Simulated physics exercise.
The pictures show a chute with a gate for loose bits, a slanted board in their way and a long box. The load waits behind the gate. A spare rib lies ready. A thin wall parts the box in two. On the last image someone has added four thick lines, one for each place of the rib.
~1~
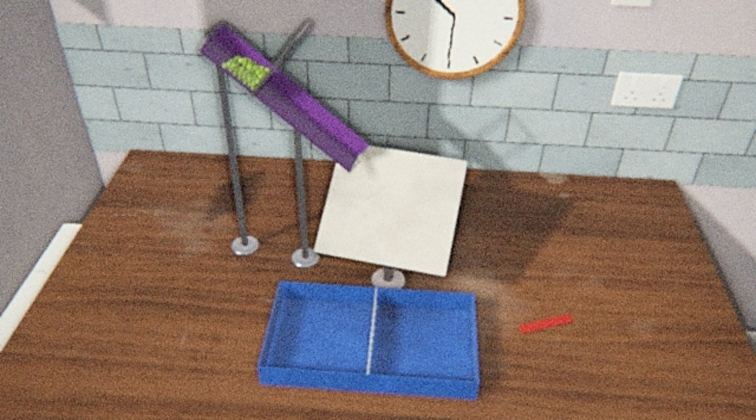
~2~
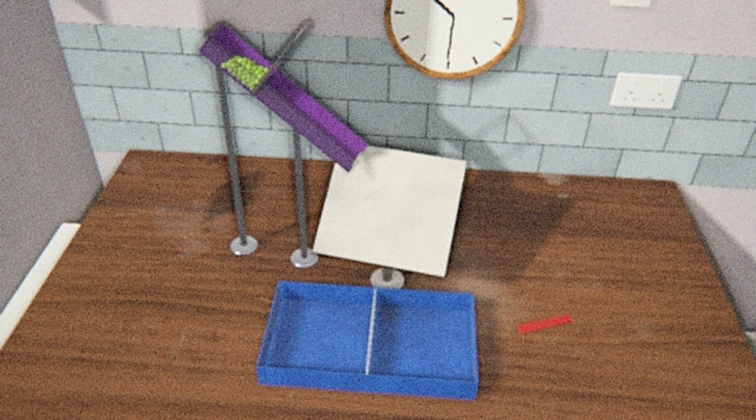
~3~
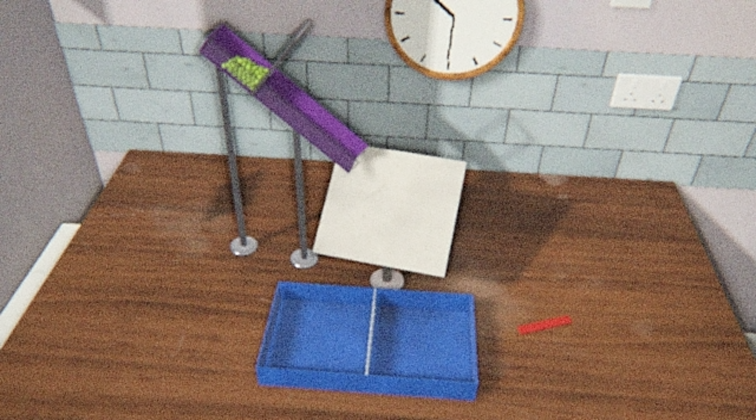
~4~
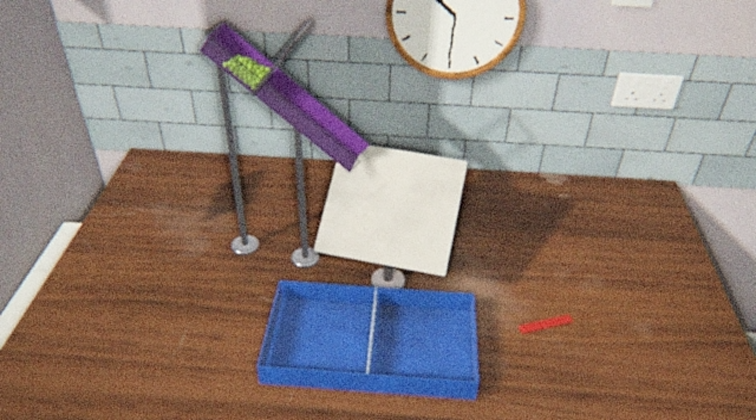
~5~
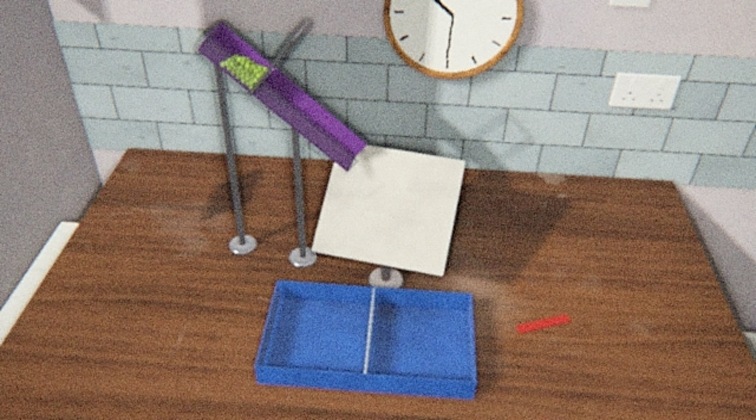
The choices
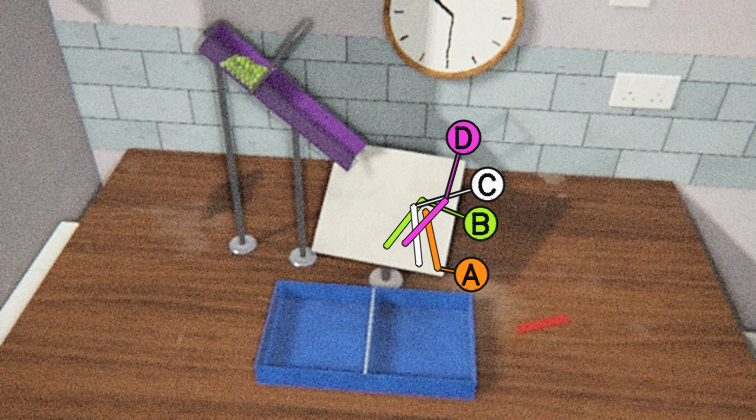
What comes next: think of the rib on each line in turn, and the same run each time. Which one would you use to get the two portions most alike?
Take D.
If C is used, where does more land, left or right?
The right half.
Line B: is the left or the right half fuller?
More lands on the left.
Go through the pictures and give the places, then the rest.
Load behind the gate near (253, 72), dried peas; lip of the chute near (354, 164), sloping fairly steeply, in the first frame.
Middle of the board near (390, 206), tilted fairly steeply; middle of its low edge near (377, 263); of its high edge near (403, 151), in the second frame.
Front corners of the box near (257, 367) and (477, 383); front end of its middle wall near (366, 375), in the third frame.
Middle of the load near (253, 72); lip near (354, 164), in the fourth frame.
Middle of the load near (251, 71); lip near (352, 164), in the fifth frame.
On the marked copy, line A from (425, 211) to (437, 268); line B from (422, 200) to (386, 245); line C from (413, 206) to (419, 263); line D from (445, 200) to (405, 243).
With A, of what is caught, only a few in the left half, all but a few in the right.
With B, of what is caught, the bulk in the left half, a small share in the right.
With C, of what is caught, only a few in the left half, all but a few in the right.
With D, of what is caught, close to half in the left half, close to half in the right.
